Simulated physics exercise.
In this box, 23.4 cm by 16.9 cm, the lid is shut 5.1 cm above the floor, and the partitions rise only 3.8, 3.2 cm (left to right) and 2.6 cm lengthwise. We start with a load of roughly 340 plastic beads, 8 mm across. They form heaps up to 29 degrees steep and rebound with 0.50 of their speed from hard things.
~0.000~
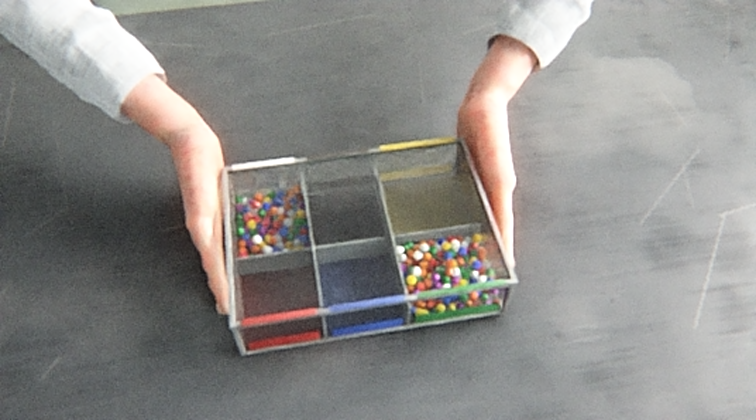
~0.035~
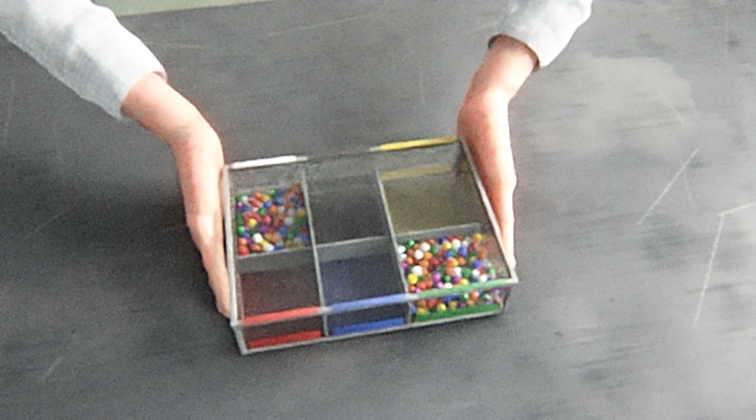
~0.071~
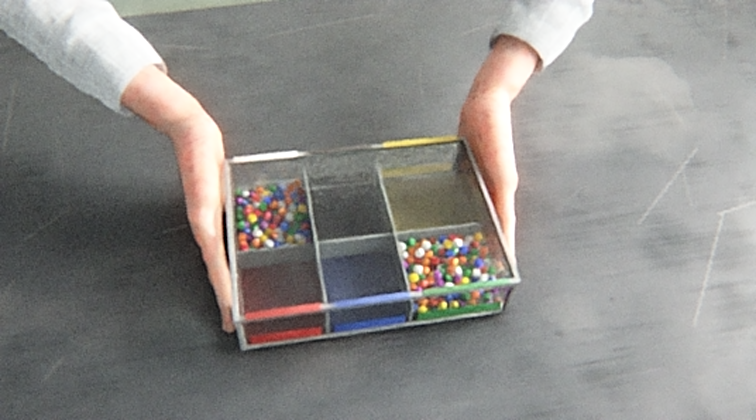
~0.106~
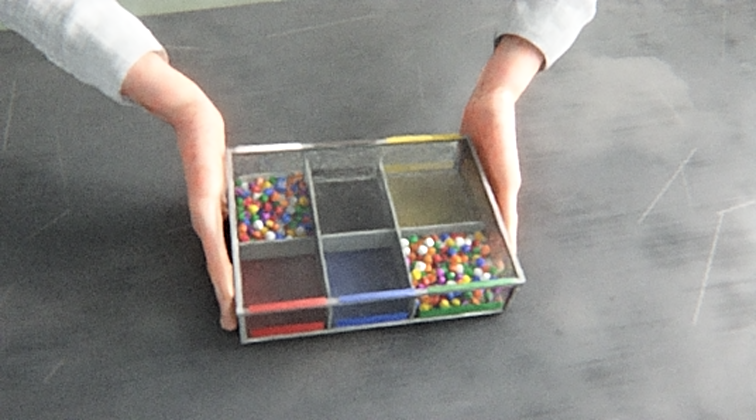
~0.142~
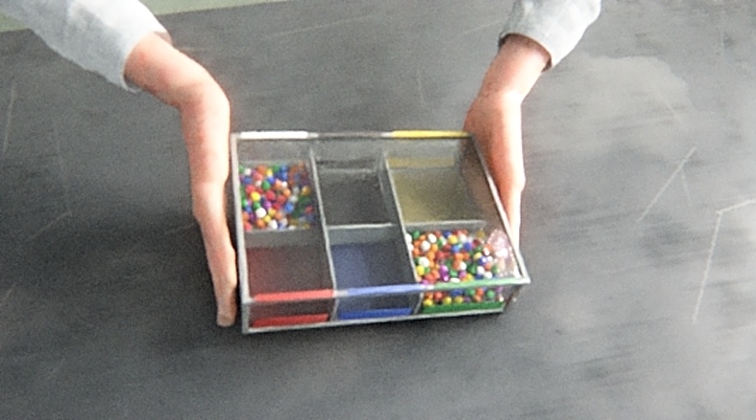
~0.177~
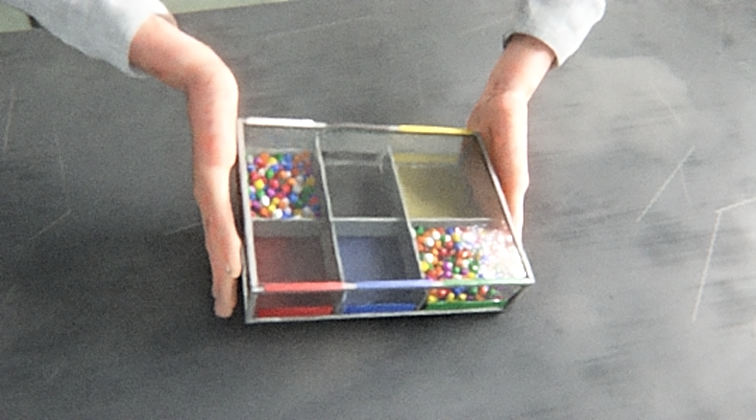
Clear divided box of multicoloured beads tilting gradually down to the right as two hands grip its sides above a dark surface.
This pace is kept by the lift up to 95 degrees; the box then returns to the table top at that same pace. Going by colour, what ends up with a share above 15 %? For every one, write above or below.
Red below, blue below, green above, yellow below, white above, black below.
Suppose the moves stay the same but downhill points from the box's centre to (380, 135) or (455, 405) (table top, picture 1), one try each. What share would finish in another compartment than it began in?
Estimate: Some 50 % and some 45 % respectively.
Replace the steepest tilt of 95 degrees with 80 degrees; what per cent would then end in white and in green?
White: 30, green: 55 (per cent).
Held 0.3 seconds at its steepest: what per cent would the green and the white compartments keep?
In per cent: Green 65, white 20.
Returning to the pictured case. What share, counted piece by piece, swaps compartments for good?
Roughly 25 %.
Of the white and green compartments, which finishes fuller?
It's the green one that holds more.
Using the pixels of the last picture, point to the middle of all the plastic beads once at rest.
Estimated resting centre: Around (439, 261).
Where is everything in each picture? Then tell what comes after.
The first picture shows box tilt 0 degrees, front corners at (235, 324) and (511, 281); green 50 %, white 50 %.
The second picture shows box tilt 1 degrees, front corners at (236, 322) and (512, 280).
The third picture shows box tilt 3 degrees, front corners at (238, 318) and (515, 280).
The fourth picture shows box tilt 6 degrees, front corners at (242, 310) and (519, 280), lowest corner right front.
The fifth picture shows box tilt 11 degrees, front corners at (248, 299) and (524, 280), lowest corner right front.
The sixth picture shows box tilt 15 degrees, front corners at (256, 288) and (528, 280), lowest corner right front; green 50 %, white 50 %. Its pace works out near 130 degrees a second.
After 0.87 s, tilt 95 degrees; green 55 %, white 40 %, black 5 %.
After 1.32 s, tilt 42 degrees; blue 5 %, green 60 %, yellow 5 %, white 25 %, black 5 %.
Then, at 1.86 s, tilt 0 degrees; blue 5 %, green 60 %, yellow 5 %, white 25 %, black 5 %.
By 2.4 s all is still; red 0 %, blue 5 %, green 60 %, yellow 5 %, white 25 %, black 5 %.
